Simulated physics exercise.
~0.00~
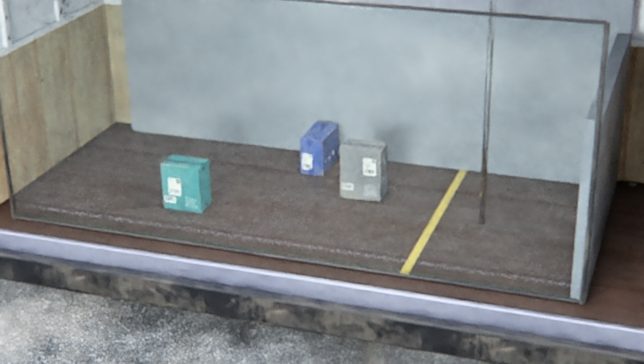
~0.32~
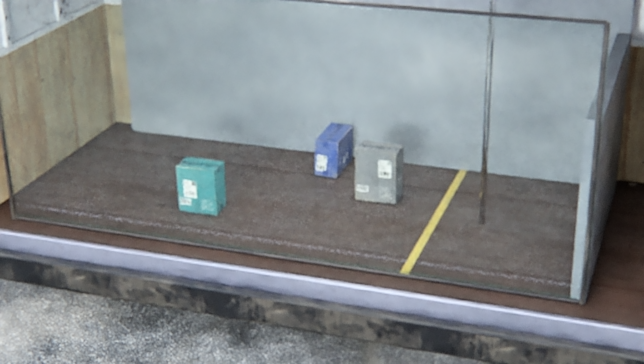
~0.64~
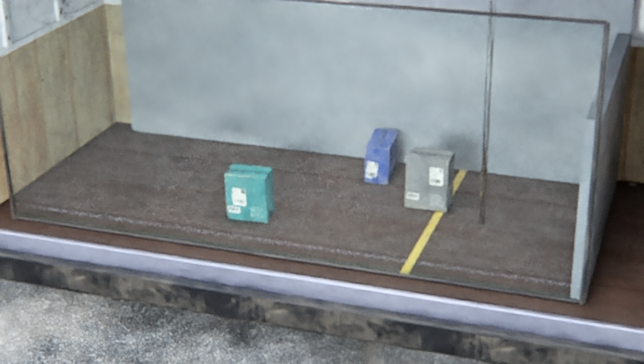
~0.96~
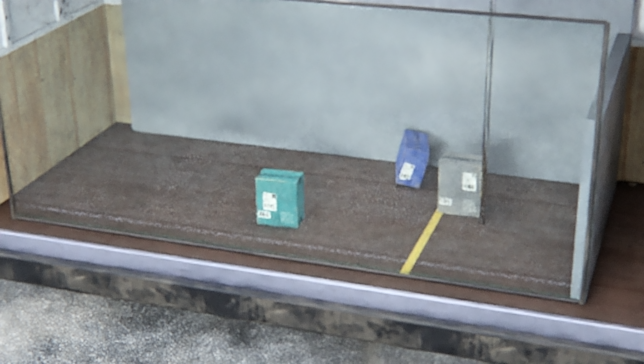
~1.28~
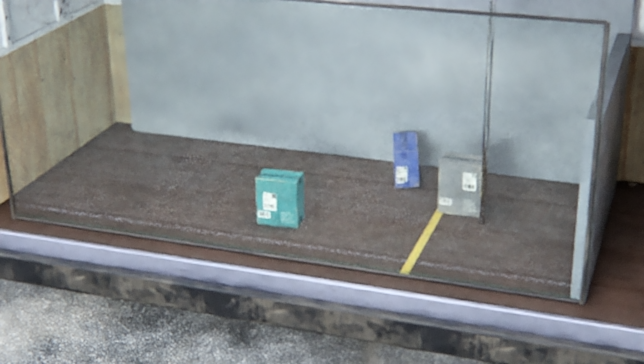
Three packs slide right, the blue one tips and settles upright, and the grey crosses the line.
